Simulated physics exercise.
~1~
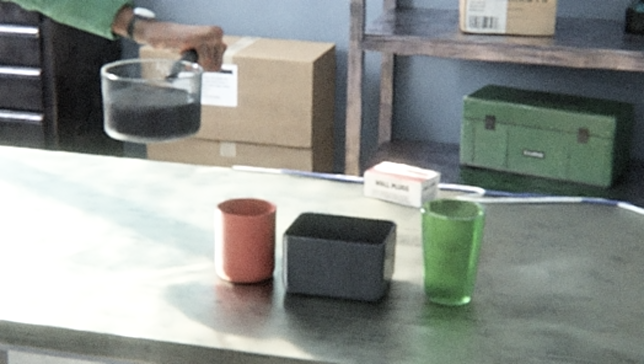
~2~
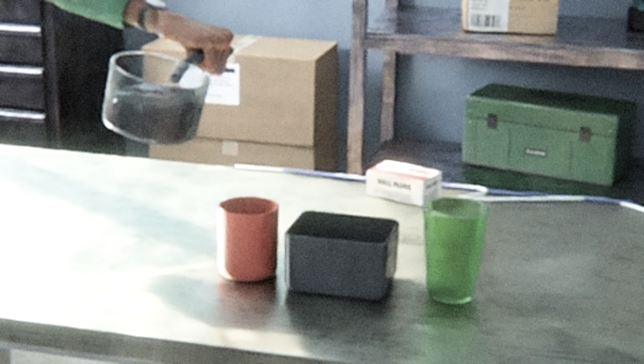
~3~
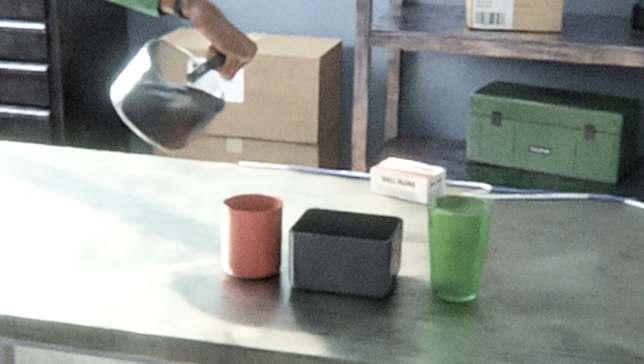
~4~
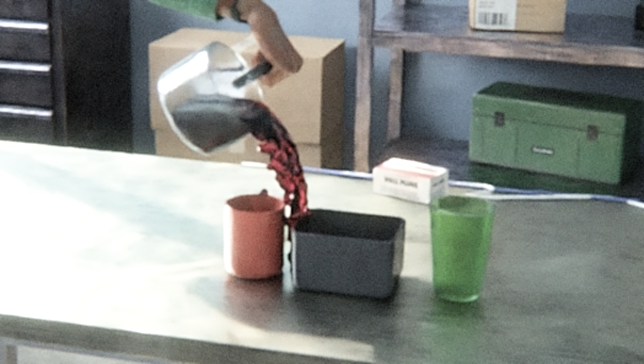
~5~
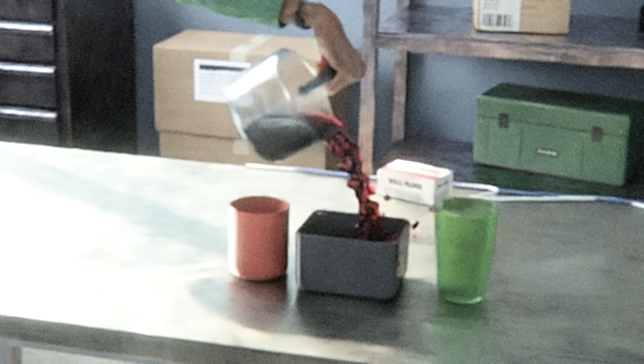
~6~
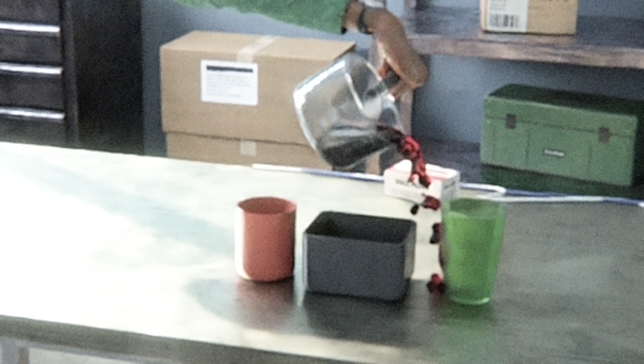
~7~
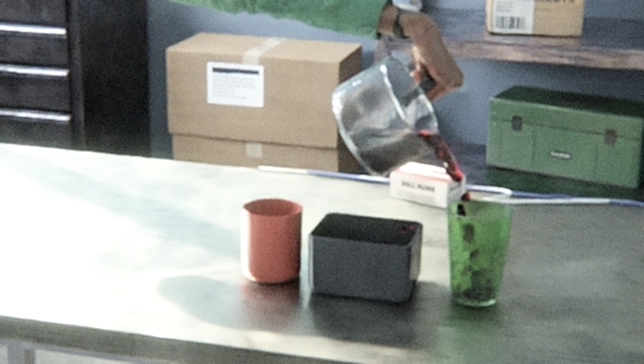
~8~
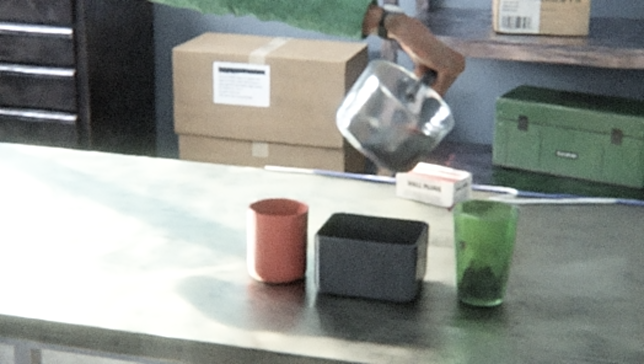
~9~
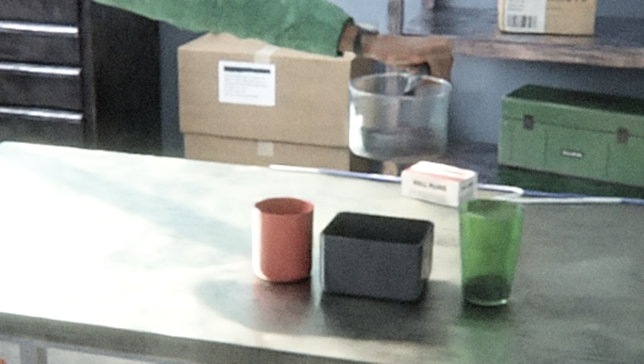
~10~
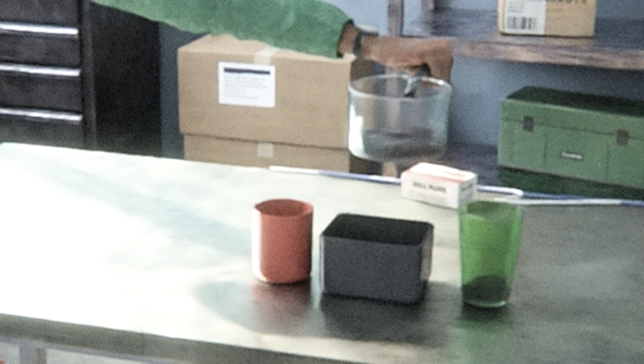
On a workshop table, a hand tipped a small clear pot and moved it rightwards, pouring dark red wine over a reddish mug, a black tub and a green glass, then righted the emptied pot, leaving some wine in the glass.
